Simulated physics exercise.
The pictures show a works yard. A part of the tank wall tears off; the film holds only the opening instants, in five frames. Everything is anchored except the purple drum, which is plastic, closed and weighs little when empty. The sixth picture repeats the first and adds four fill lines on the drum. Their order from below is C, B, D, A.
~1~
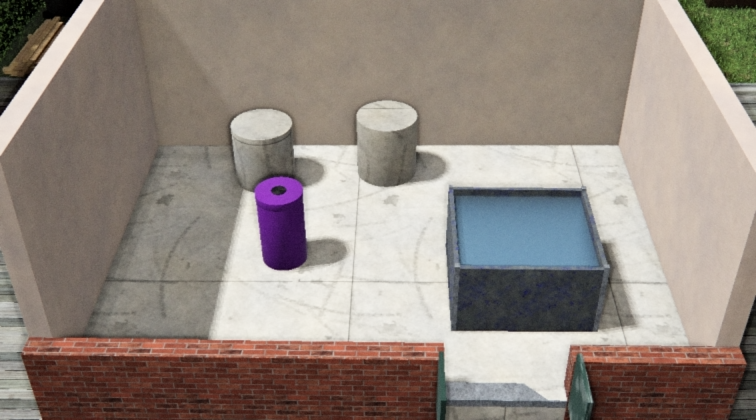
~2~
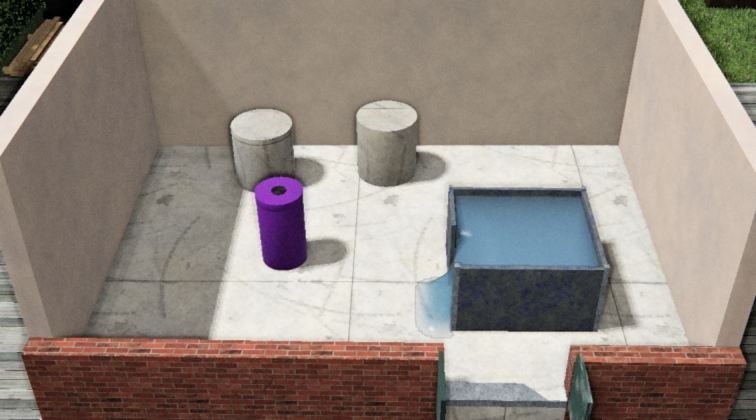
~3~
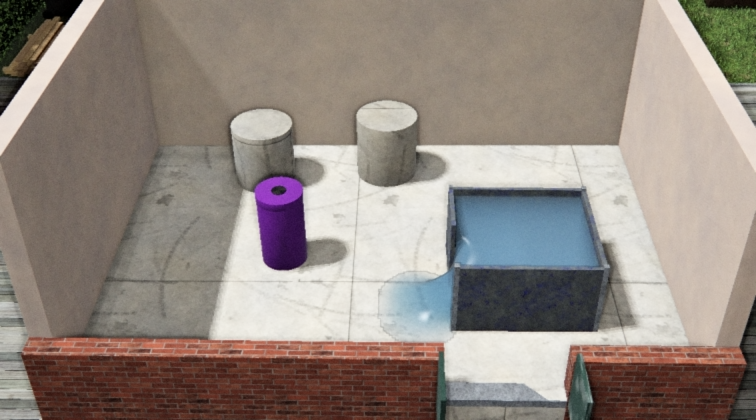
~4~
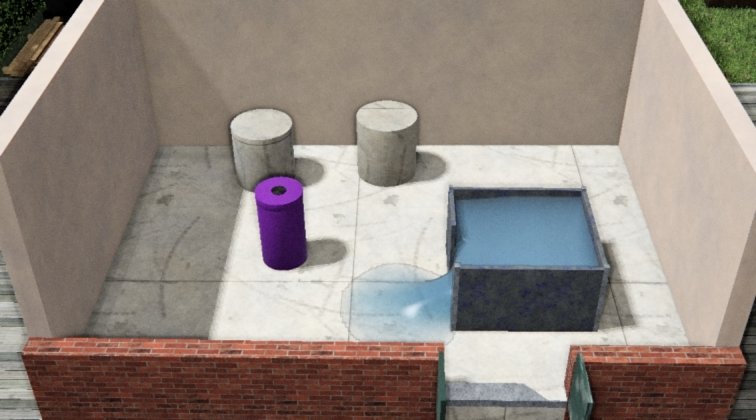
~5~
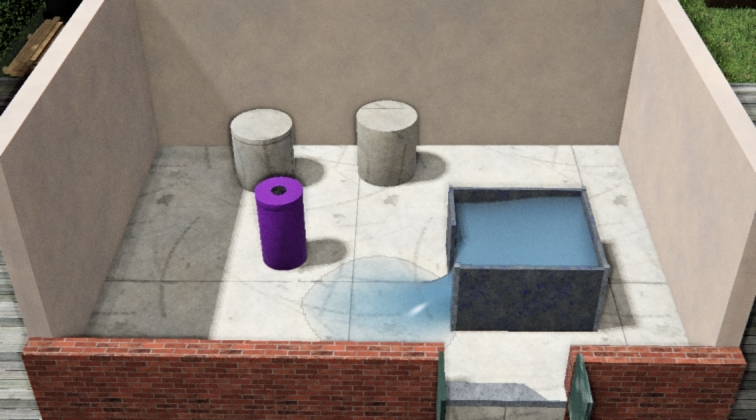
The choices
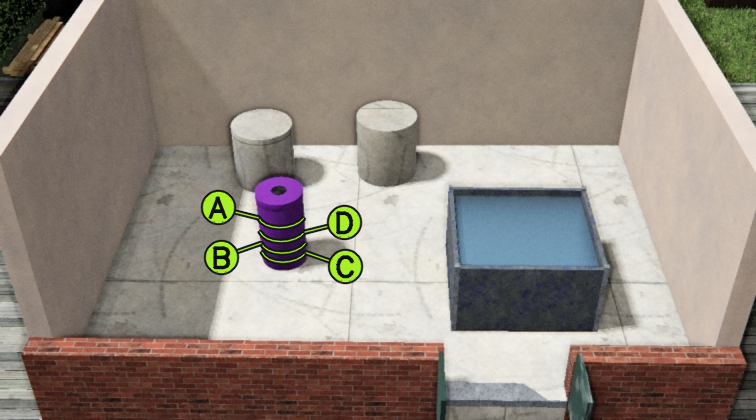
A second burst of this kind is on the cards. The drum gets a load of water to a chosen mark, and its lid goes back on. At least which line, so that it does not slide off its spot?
It is B.
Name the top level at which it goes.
C.
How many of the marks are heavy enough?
Three.
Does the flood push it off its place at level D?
No, that is safe.
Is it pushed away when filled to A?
No, that is safe.
On the marked copy, A at (279, 227); B at (281, 253); C at (282, 262); D at (280, 241); from the bottom up C, B, D, A.
With A, it does not move.
With B, it does not move.
With C, it is pushed about its own width away.
With D, it does not move.
